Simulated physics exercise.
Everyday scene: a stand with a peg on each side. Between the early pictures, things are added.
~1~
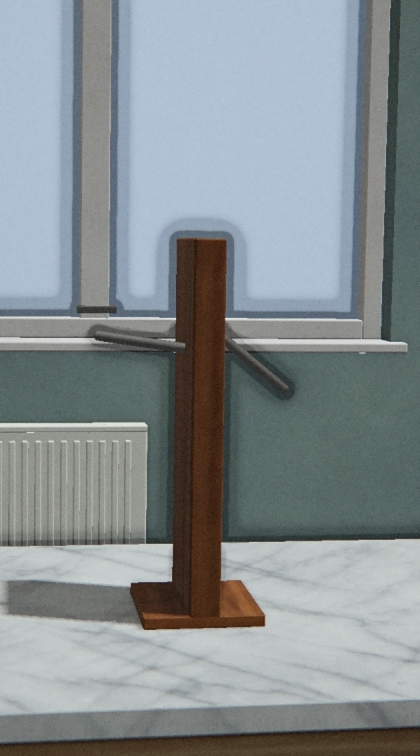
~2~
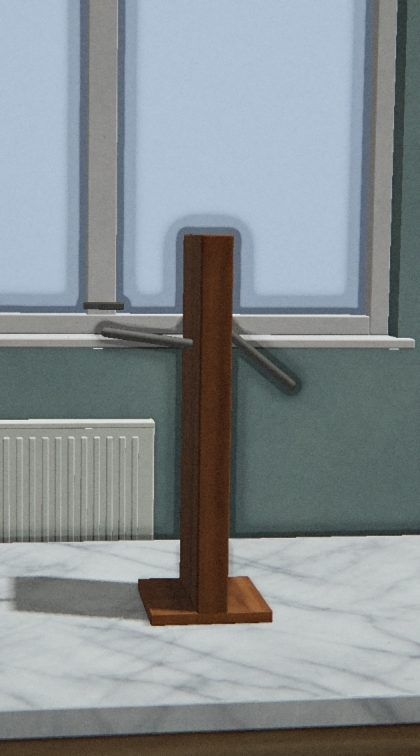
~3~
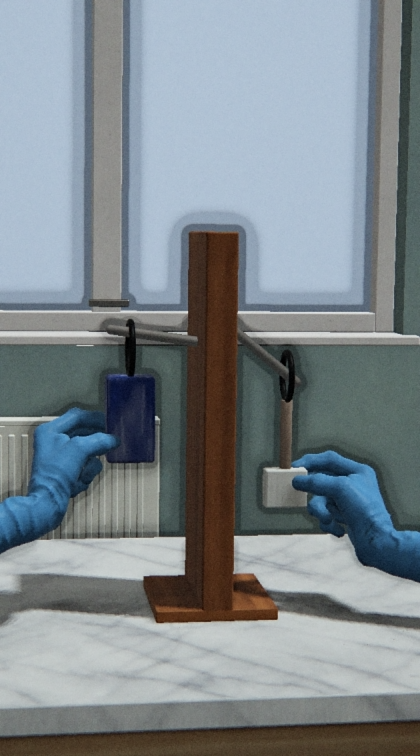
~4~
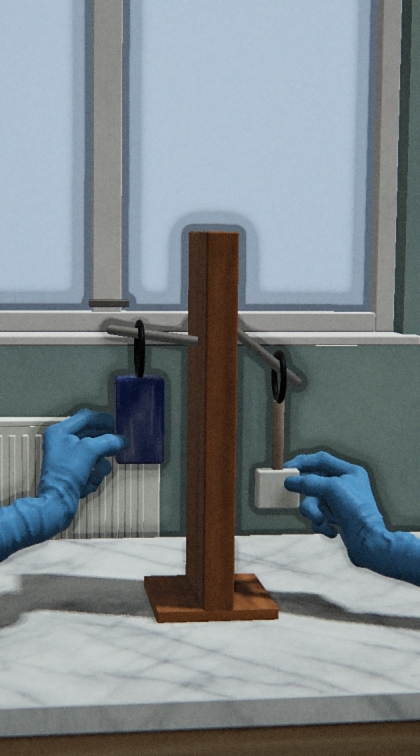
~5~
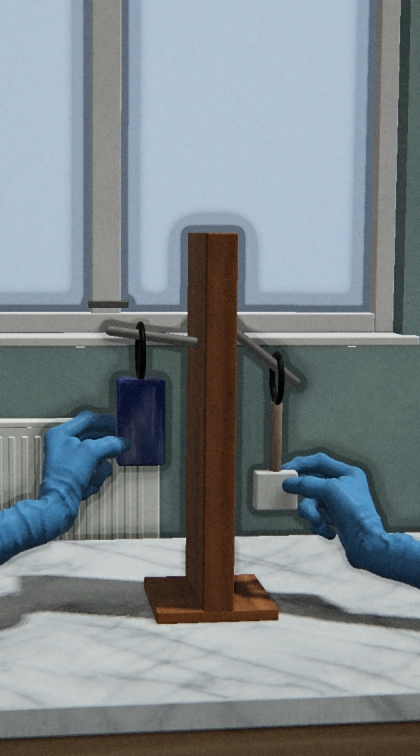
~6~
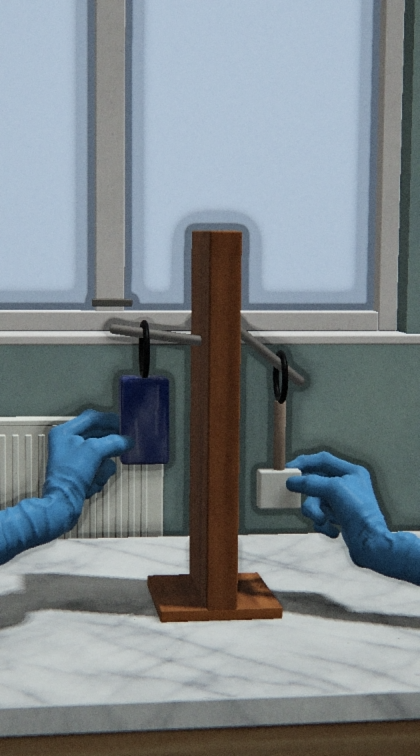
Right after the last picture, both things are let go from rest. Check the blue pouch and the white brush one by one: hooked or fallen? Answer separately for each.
Seen one by one - blue pouch: Hooked, white brush: Fallen.
Then, 0.18 s on from there, blue pouch at rest near (144, 392); white brush on its way down near (305, 493).
Then, 0.30 s on from there, blue pouch at rest near (145, 393); white brush on its way down near (381, 559).
Then, 0.46 s on from there, blue pouch at rest near (146, 393); white brush on its way down.
In the end, the blue pouch stays on its peg, near (149, 393); the white brush falls off.
